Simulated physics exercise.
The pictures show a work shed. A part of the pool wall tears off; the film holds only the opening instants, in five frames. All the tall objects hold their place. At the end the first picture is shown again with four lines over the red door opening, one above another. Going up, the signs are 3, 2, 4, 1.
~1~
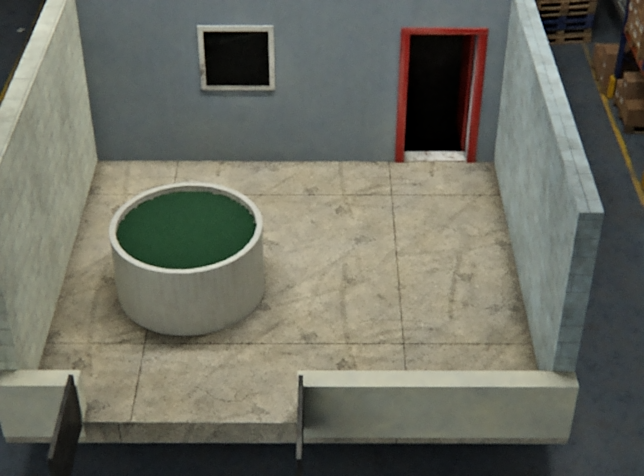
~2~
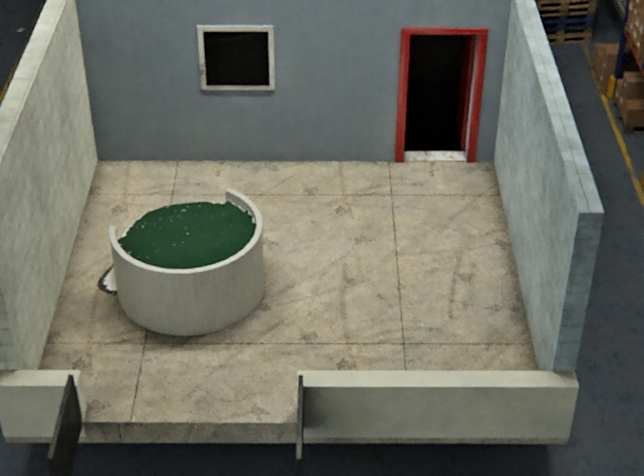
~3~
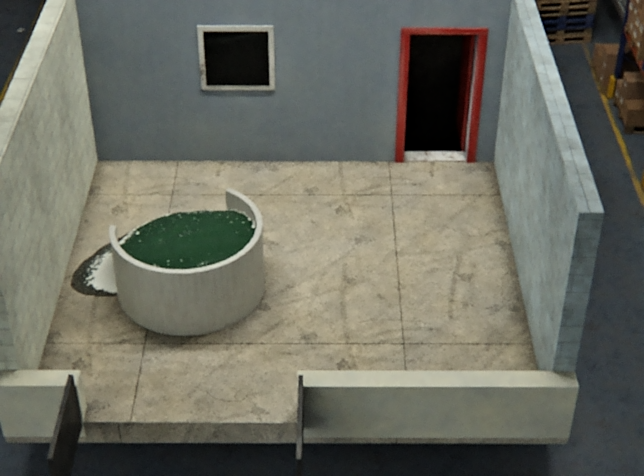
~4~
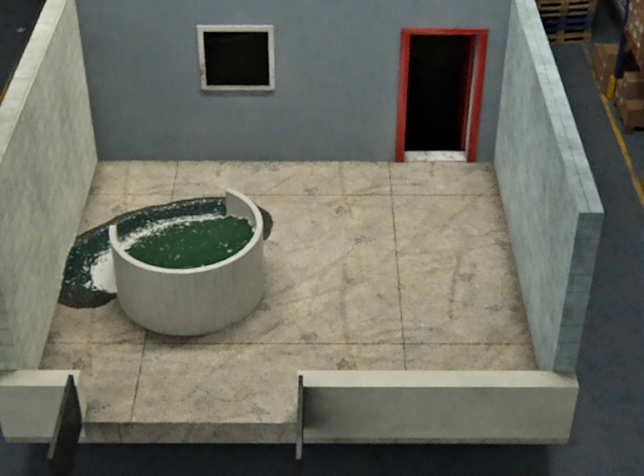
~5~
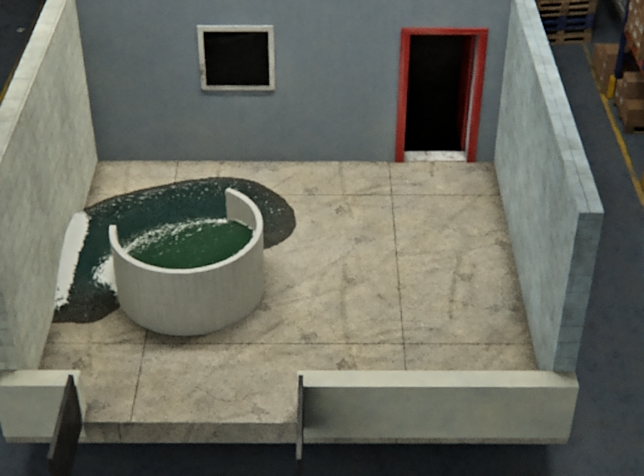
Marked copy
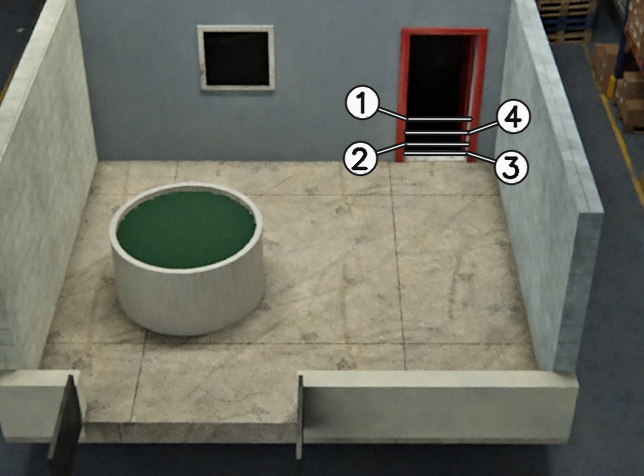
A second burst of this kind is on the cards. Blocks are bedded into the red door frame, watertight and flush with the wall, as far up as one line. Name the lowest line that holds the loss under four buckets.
Use mark 3.
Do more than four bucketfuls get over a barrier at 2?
No, not at all.
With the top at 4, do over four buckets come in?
No, not at all.
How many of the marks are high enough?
All of the four.
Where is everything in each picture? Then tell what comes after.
Water in the pool at rest, its middle at (187, 231); foot of the red doorway at (435, 162); open gate at (189, 367).
Water covers 2 % of the ground and shows as far out as (111, 288).
Water covers 6 % of the ground and shows as far out as (78, 282).
Water covers 11 % of the ground and shows as far out as (60, 294).
Water covers 18 % of the ground and shows as far out as (261, 188).
On the marked copy, 1 at (438, 119); 2 at (436, 144); 3 at (436, 153); 4 at (437, 132); from the bottom up 3, 2, 4, 1.
With 1, nothing gets over.
With 2, nothing gets over.
With 3, a splash gets over, under a bucket.
With 4, nothing gets over.
